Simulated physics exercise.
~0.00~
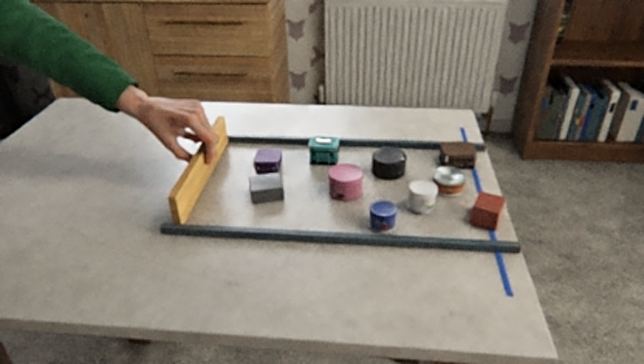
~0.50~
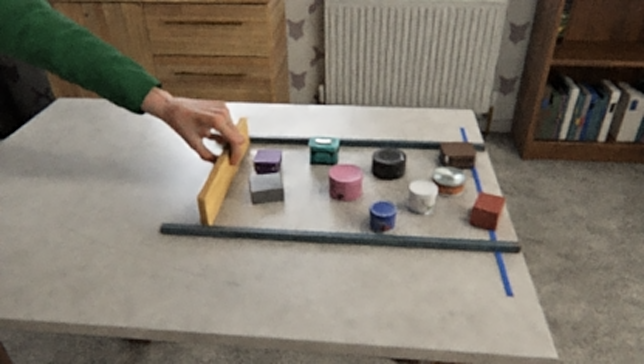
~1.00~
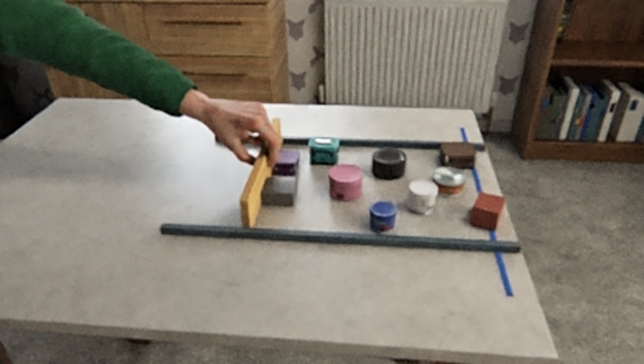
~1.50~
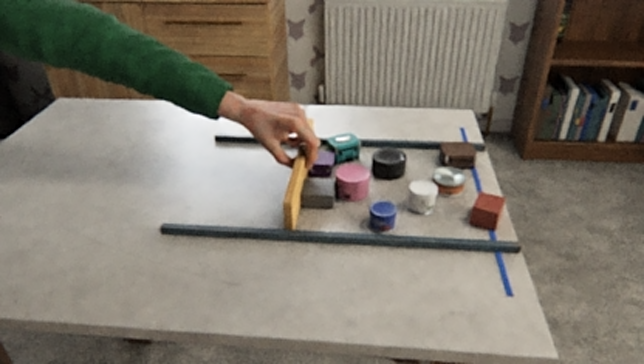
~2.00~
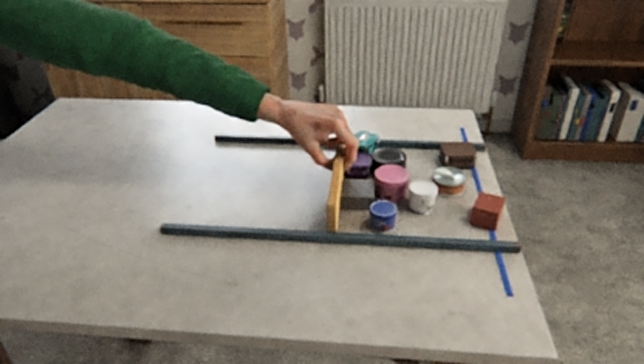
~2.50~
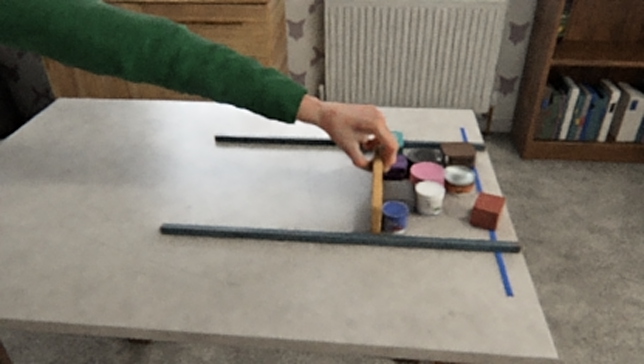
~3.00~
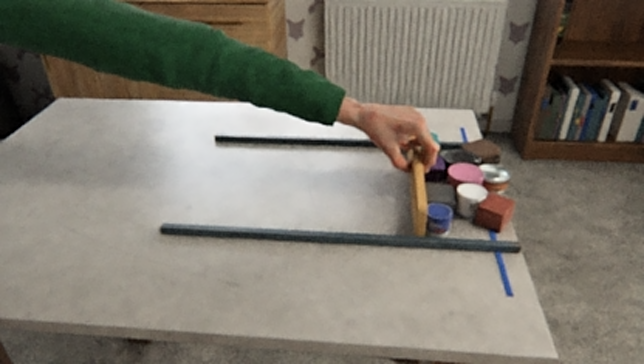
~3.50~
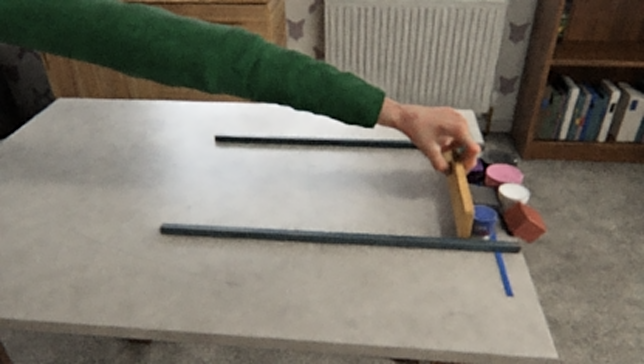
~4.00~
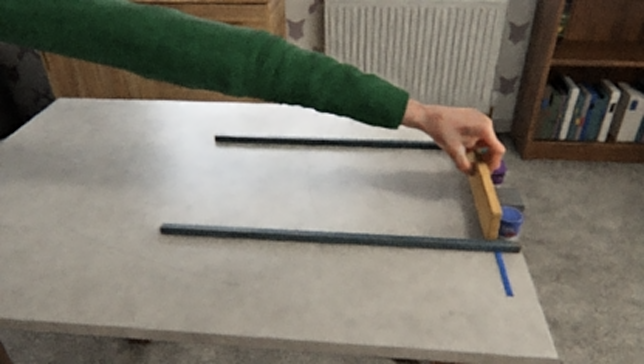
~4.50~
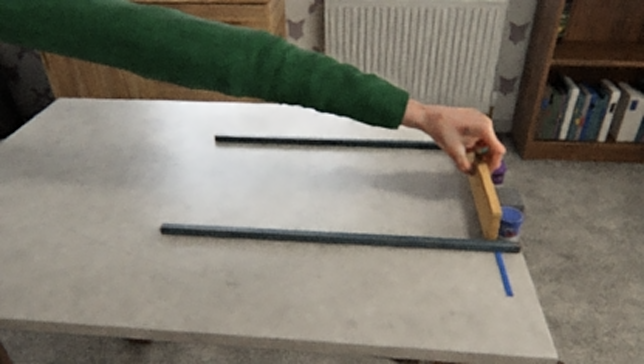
On a grey tabletop, a hand in a green sleeve slid an upright wooden board rightward between two dark rails, bunching small tins and blocks together and pushing most over the edge, until it stopped with a few, including a blue tin, still beside it.
